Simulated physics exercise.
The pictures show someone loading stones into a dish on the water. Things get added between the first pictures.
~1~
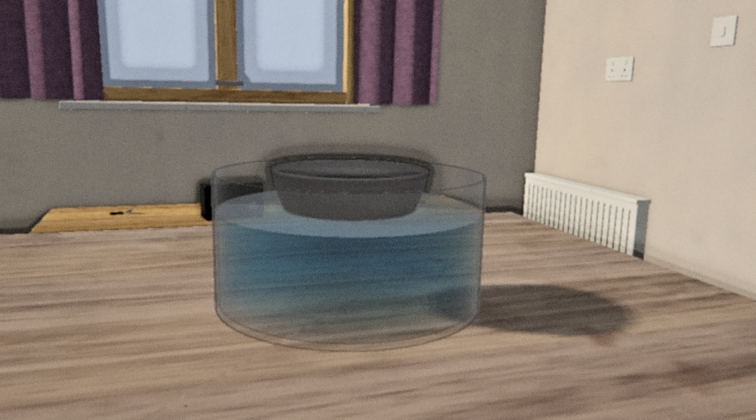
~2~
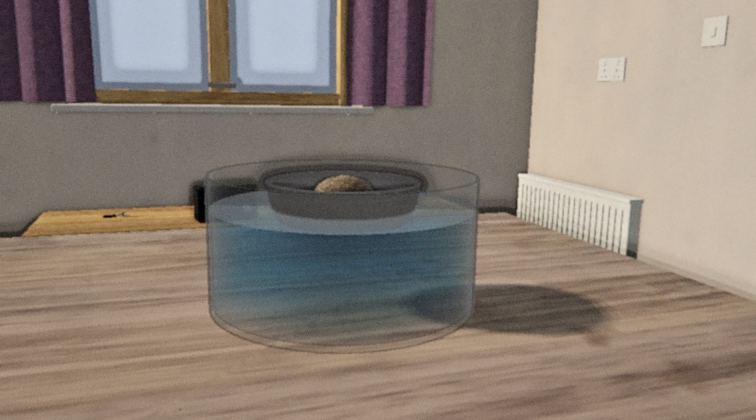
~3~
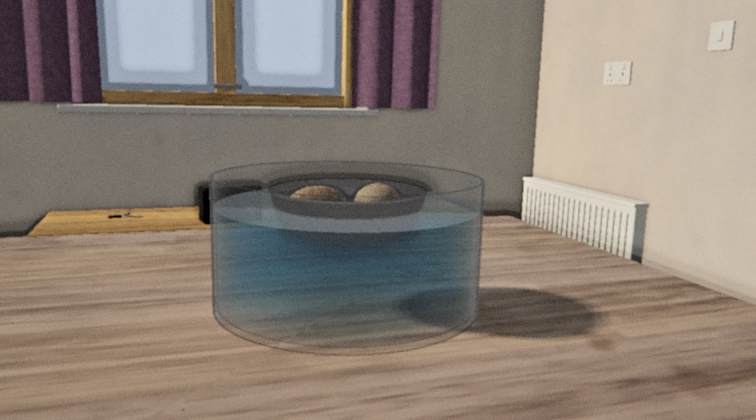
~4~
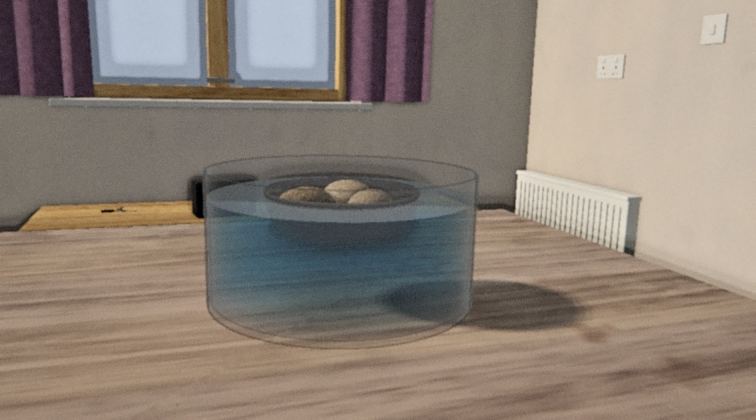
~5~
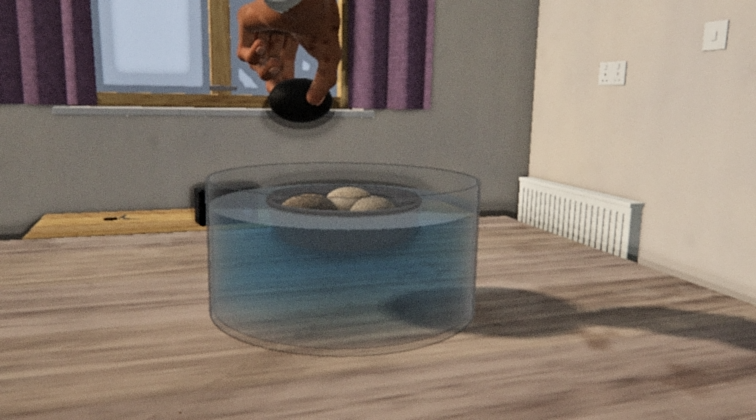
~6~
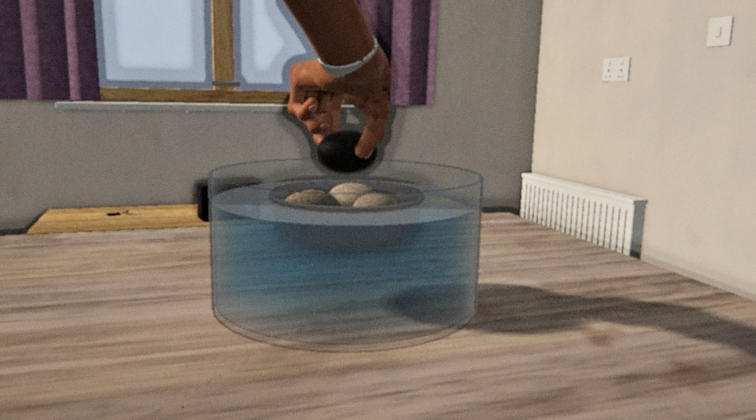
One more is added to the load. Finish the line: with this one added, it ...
With this one added, it goes down.
A moment on, the stone is in and the dish dips.
Further on, water pours in over its edge.
When it is over, the dish lies on the bottom with its load.
